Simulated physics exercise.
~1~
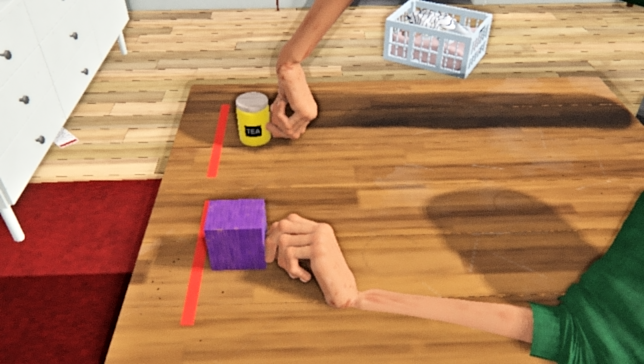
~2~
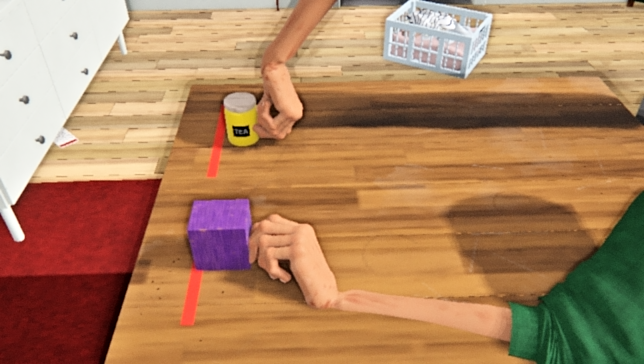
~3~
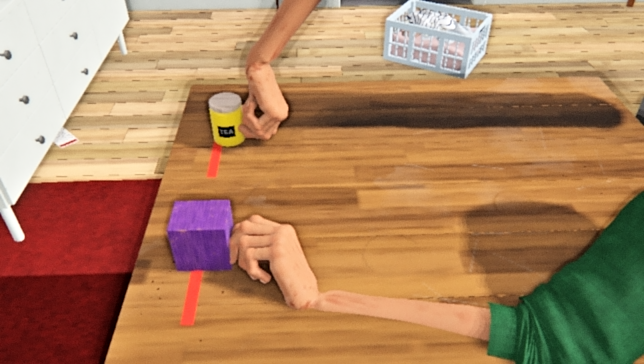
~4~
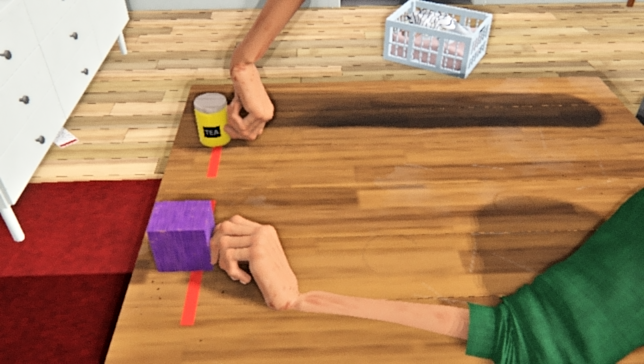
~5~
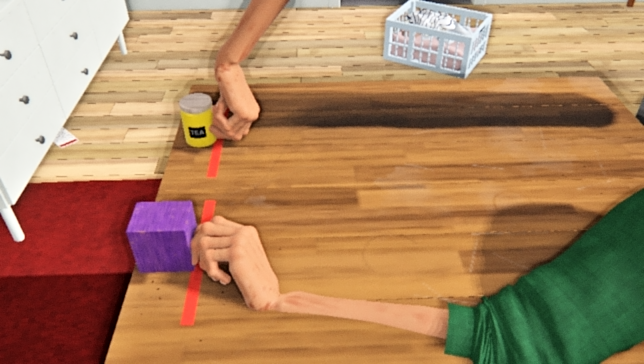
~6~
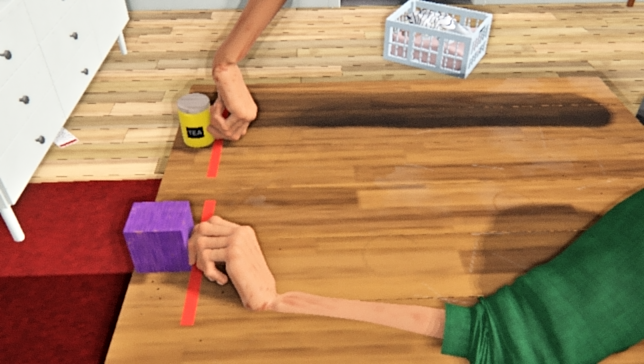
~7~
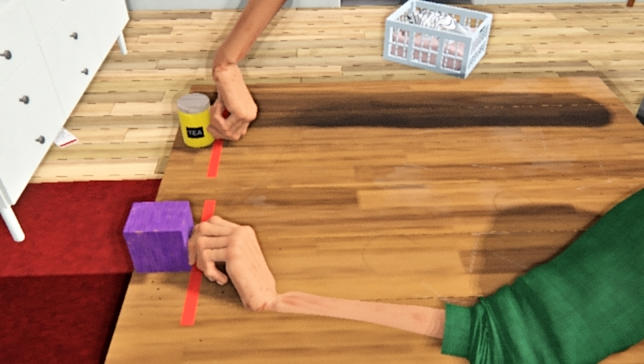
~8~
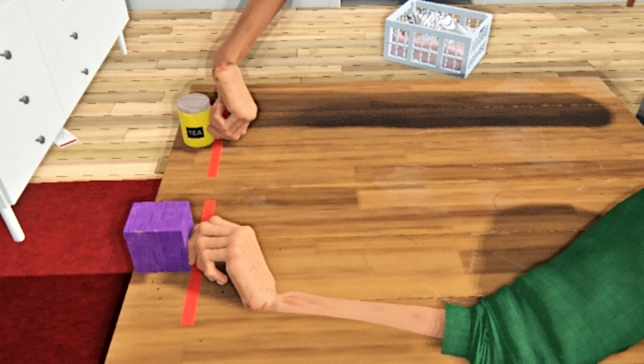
On a wooden table, two hands slowly pushed a purple block and a yellow tea jar left across strips of red tape toward the table's end, then stopped, leaving both upright and still on the table.
